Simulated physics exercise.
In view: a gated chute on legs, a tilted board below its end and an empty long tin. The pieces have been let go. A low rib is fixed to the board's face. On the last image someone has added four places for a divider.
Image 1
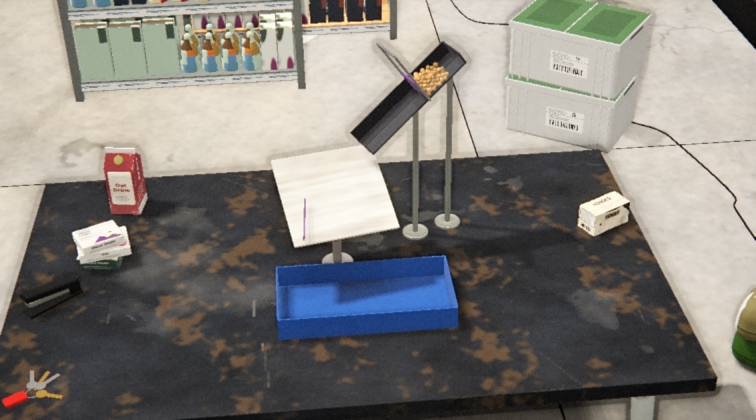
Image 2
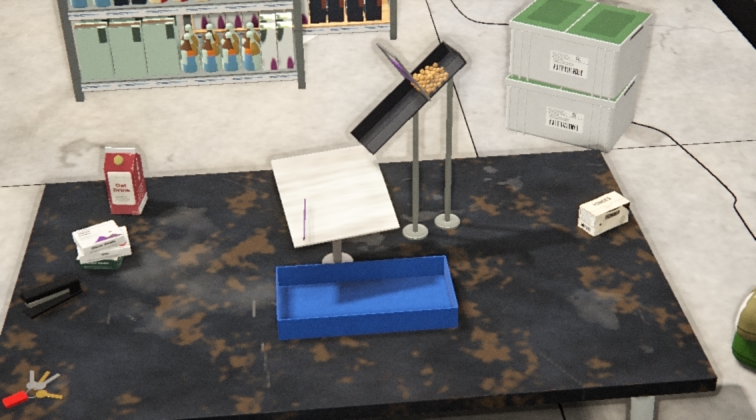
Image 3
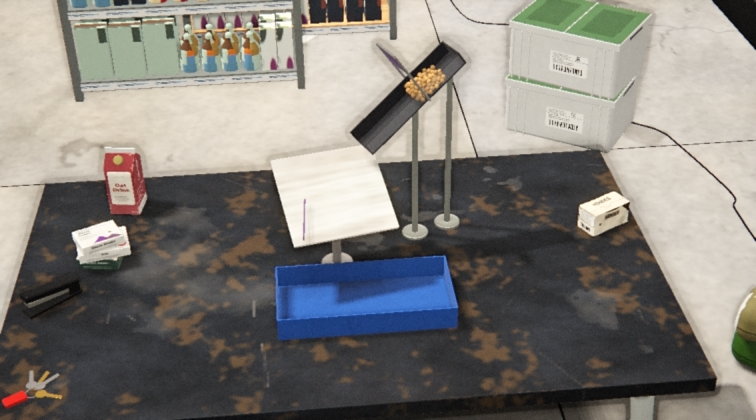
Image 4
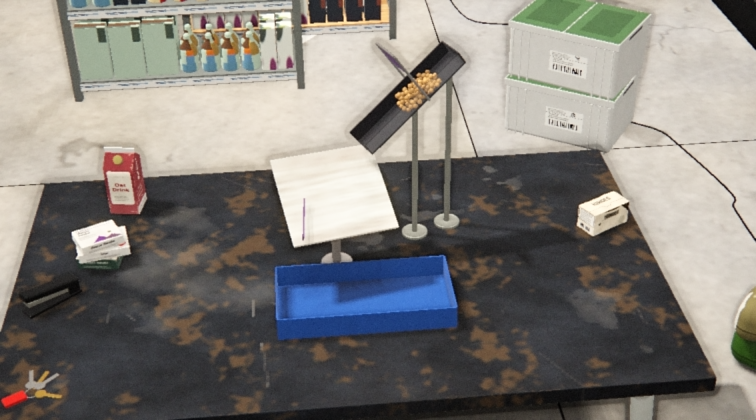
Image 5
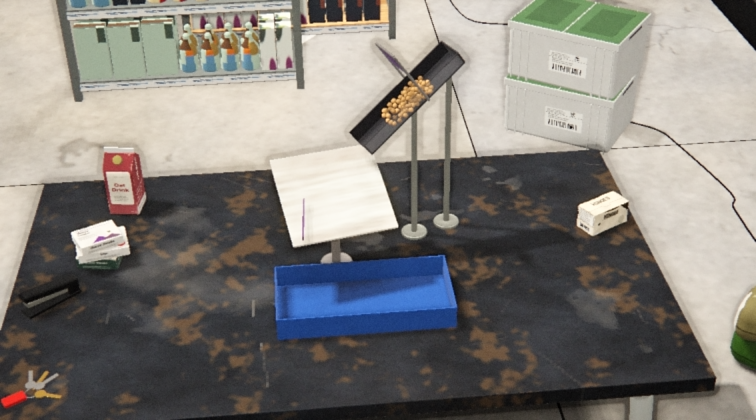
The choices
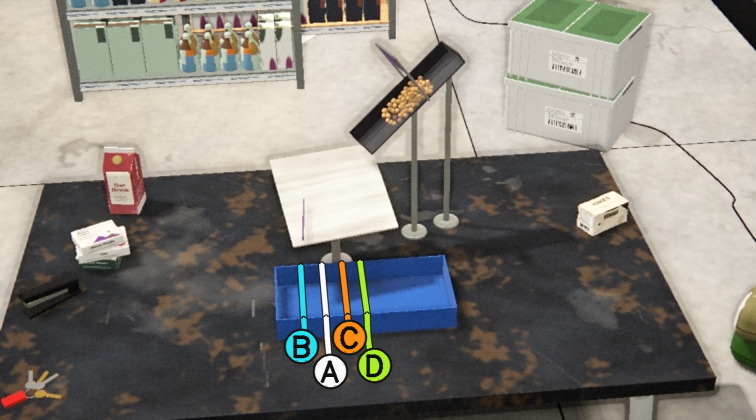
Round wooden beads slid a short way down a black sloping chute on legs, spreading out as they went, while the tilted white board and empty blue tin below stayed still.
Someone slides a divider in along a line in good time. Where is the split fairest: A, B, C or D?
Best: A.
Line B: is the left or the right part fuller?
More lands on the right.
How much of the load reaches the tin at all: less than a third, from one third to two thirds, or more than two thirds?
About that: More than two thirds.
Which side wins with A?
The left side.
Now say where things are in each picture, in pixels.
In the first frame, load behind the gate near (428, 78), round wooden beads; lip of the chute near (366, 148), sloping gently.
In the second frame, middle of the board near (335, 193), tilted gently; middle of its low edge near (348, 237); of its high edge near (322, 152).
In the third frame, front corners of the tin near (277, 320) and (457, 307), empty; front of the load near (413, 96).
In the fourth frame, middle of the load near (417, 91); its front near (404, 108), close to a quarter of the way to the lip; rib from (304, 198) to (304, 237).
In the fifth frame, middle of the load near (410, 98); its front near (388, 121), close to half of the way to the lip.
On the marked copy, line A crosses the front rim at (326, 316); line B crosses the front rim at (303, 318); line C crosses the front rim at (347, 315); line D crosses the front rim at (367, 314).
If A is chosen, of what is caught, close to two thirds on the left of the divider, close to a third on the right.
If B is chosen, of what is caught, a small share on the left of the divider, all but a few on the right.
If C is chosen, of what is caught, the bulk on the left of the divider, a small share on the right.
If D is chosen, of what is caught, all but a few on the left of the divider, a small share on the right.
